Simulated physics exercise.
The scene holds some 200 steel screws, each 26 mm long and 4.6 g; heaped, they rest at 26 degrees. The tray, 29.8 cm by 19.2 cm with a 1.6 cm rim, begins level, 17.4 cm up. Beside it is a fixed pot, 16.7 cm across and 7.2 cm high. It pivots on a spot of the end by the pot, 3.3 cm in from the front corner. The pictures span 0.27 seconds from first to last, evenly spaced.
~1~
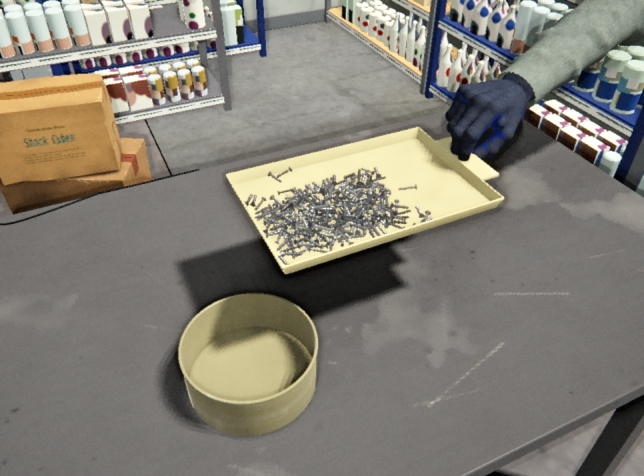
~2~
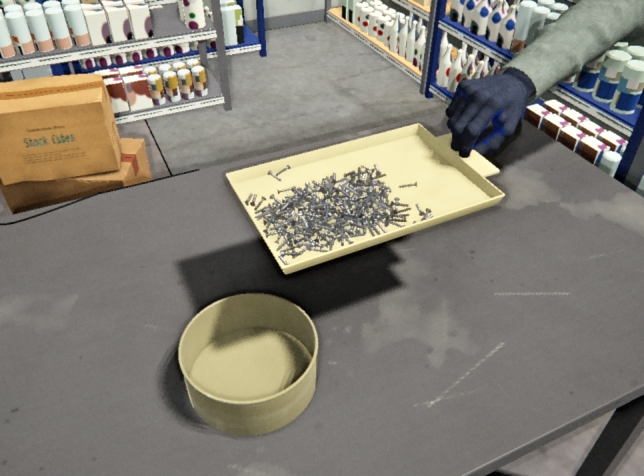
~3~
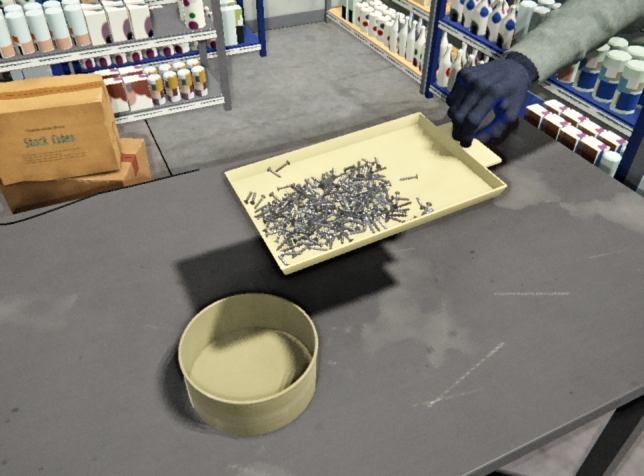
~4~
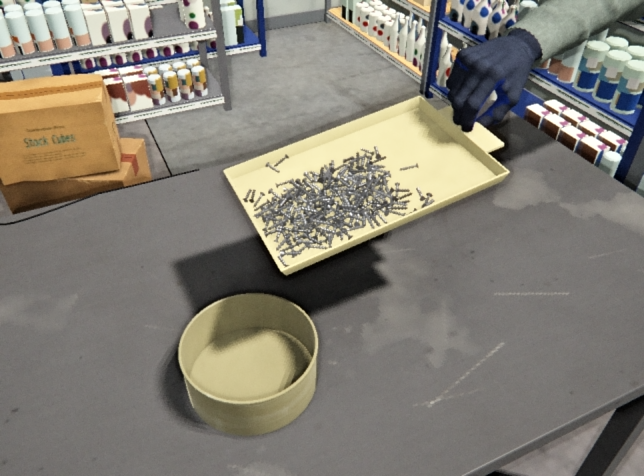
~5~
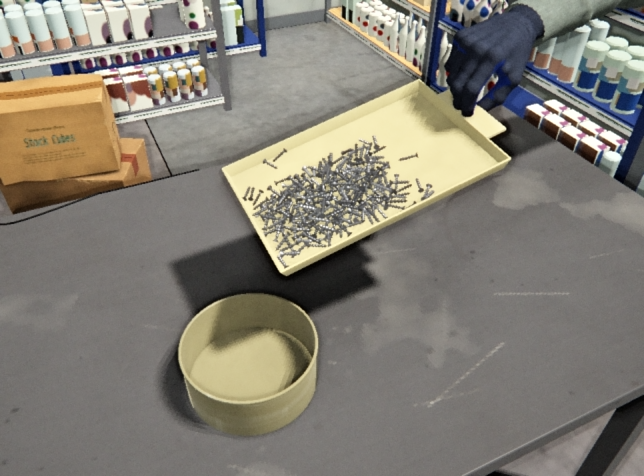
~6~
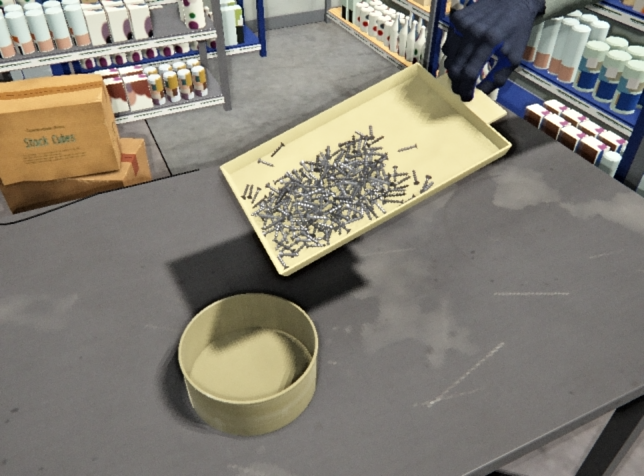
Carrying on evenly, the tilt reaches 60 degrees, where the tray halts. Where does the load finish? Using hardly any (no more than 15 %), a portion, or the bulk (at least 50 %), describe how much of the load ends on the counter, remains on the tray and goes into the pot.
Counter: Hardly any, tray: A portion, pot: The bulk.
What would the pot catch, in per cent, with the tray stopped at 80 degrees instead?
Around 95 per cent, then.
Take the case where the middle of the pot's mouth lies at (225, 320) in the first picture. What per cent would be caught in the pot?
60 %.
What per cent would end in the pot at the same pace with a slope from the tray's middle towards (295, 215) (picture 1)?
Something like 40 per cent of the pieces.
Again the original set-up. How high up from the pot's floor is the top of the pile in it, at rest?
It reaches roughly 2.0 cm.
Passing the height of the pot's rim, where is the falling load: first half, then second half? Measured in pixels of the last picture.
Early half: About (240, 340); late half: (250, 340).
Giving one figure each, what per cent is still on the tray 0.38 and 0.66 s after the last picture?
In turn: 100, 40.
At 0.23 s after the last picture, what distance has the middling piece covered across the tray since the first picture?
Around 2 centimetres.
Then, 0.23 s after the last picture, tilt 40 degrees; the tray holds 100 %, the pot 0 %.
Then, 0.38 s after the last picture, tilt 54 degrees; the tray holds 100 %, the pot 0 %.
Then, 0.66 s after the last picture, tilt 60 degrees; the tray holds 40 %, the pot 35 %.
In the end, counter 5 %, tray 25 %, pot 70 %.
